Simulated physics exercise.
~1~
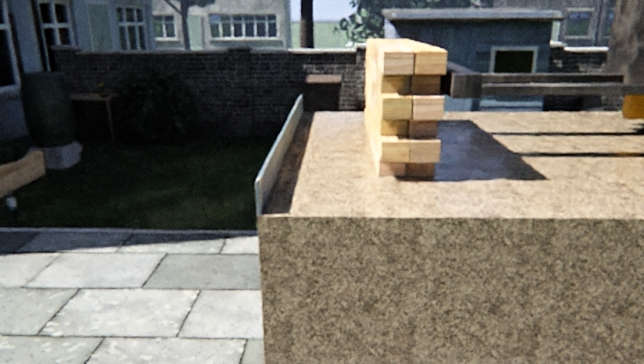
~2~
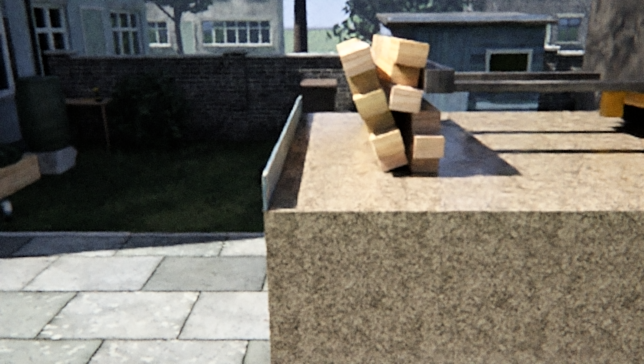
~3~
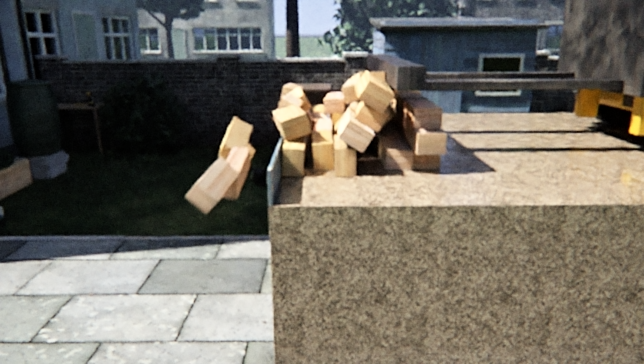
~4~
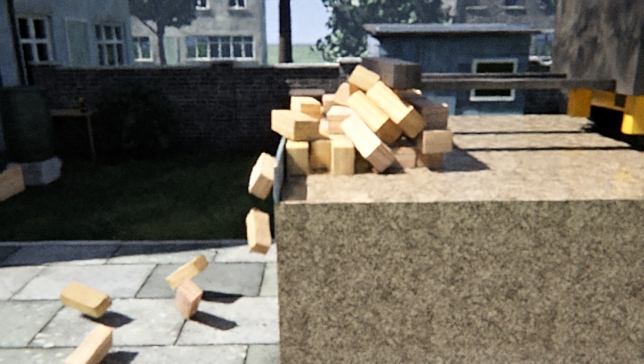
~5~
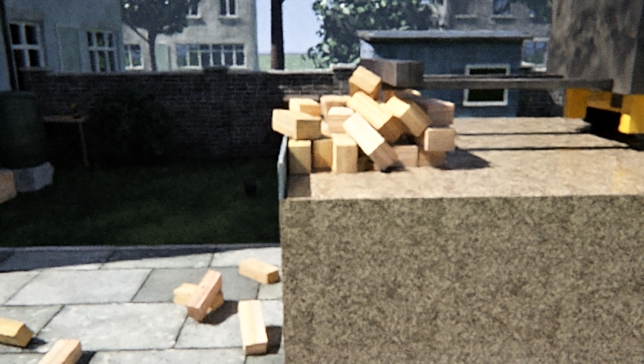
A level beam, with a yellow machine partly visible behind it at the right, pushes left into a neat stack of pale timber blocks on a speckled stone platform. The stack buckles, its upper blocks tilting and twisting toward the left edge. It then collapses into a jumbled heap against the low board, while a few blocks tumble over the brink. More drop past the platform's side as others land scattered on the grey paving below. The beam stops, and most of the blocks remain piled on top, with a handful lying on the slabs.
